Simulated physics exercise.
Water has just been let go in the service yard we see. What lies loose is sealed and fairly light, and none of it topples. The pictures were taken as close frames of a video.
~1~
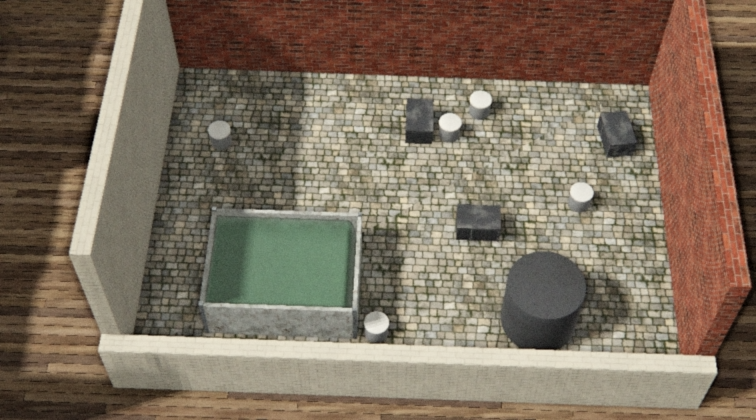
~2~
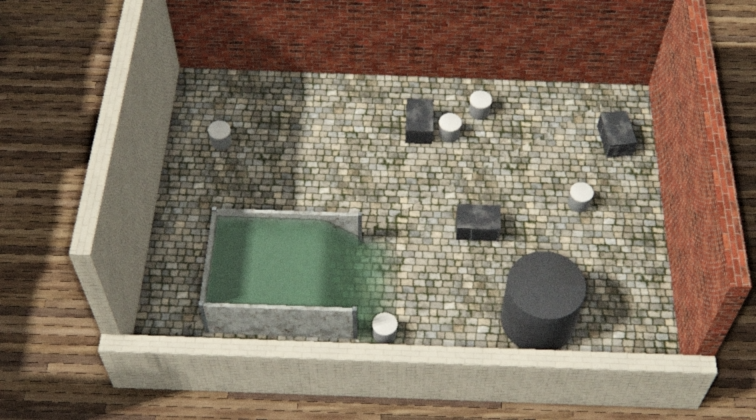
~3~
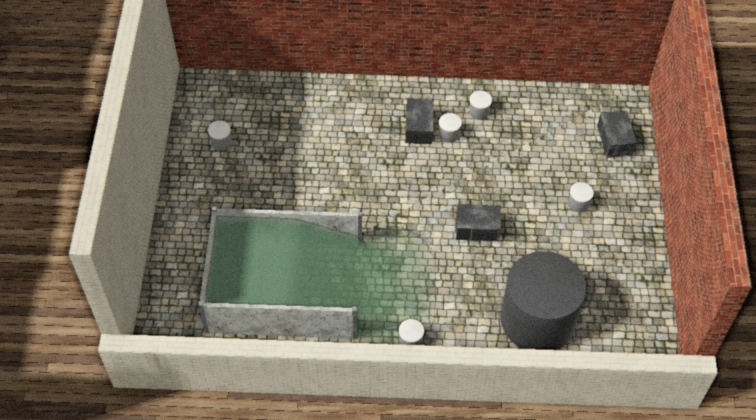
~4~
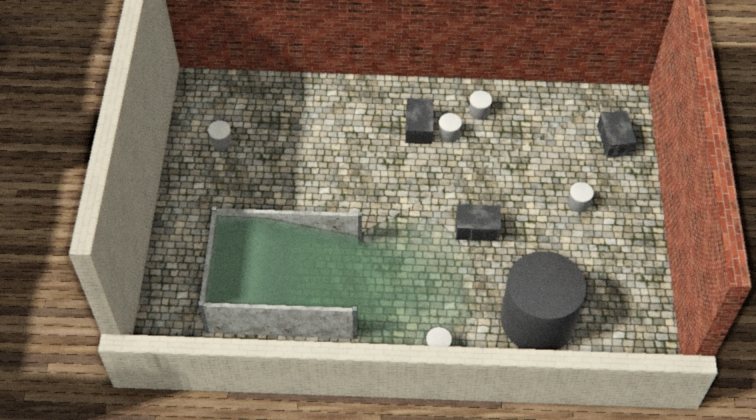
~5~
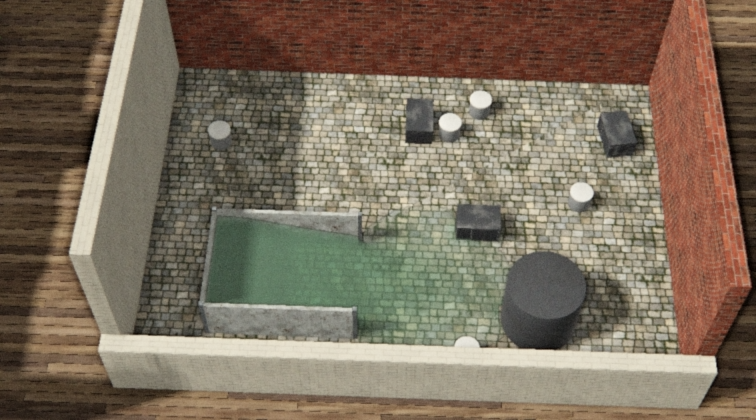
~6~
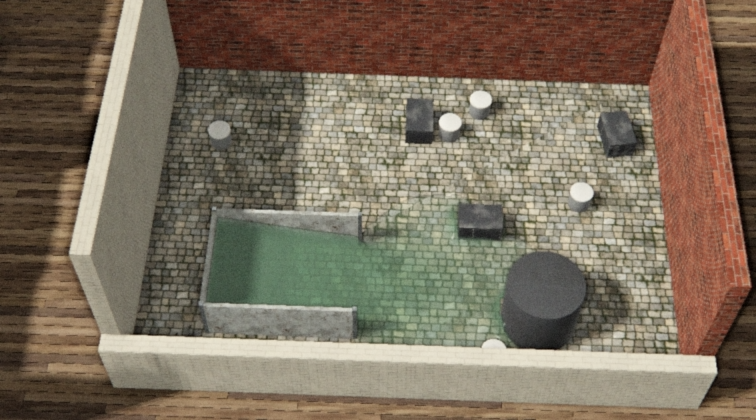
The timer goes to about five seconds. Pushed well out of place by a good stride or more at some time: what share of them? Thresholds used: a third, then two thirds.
It stays in the middle third.
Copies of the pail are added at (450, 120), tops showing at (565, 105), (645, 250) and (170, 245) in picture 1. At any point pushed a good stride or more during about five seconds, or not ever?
Copy one: Slides well clear; copy two: Slides well clear; copy three: Barely shifts.
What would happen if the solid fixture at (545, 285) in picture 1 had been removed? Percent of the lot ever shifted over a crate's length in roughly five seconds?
50 in a hundred.
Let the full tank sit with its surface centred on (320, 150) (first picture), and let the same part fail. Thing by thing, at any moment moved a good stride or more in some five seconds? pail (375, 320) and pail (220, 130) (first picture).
In order: Distance not reached, distance not reached.
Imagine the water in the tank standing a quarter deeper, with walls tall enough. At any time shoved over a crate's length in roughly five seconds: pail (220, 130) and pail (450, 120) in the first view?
Each in sequence - never got there, never got there.
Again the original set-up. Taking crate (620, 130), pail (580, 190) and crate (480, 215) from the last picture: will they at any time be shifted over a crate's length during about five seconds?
Listed order gives past that mark, then past that mark, and lastly past that mark.
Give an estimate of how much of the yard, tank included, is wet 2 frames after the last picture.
My guess is around 30 per cent.
A moment on, 1 of 8 are well off their spots; 1 afloat.
Next, 3 of 8 are well off their spots; 1 afloat.
Later, 4 of 8 are well off their spots; 4 afloat.
In the end, 5 of 8 are well off their spots, and 5 have been at some point; 6 afloat.
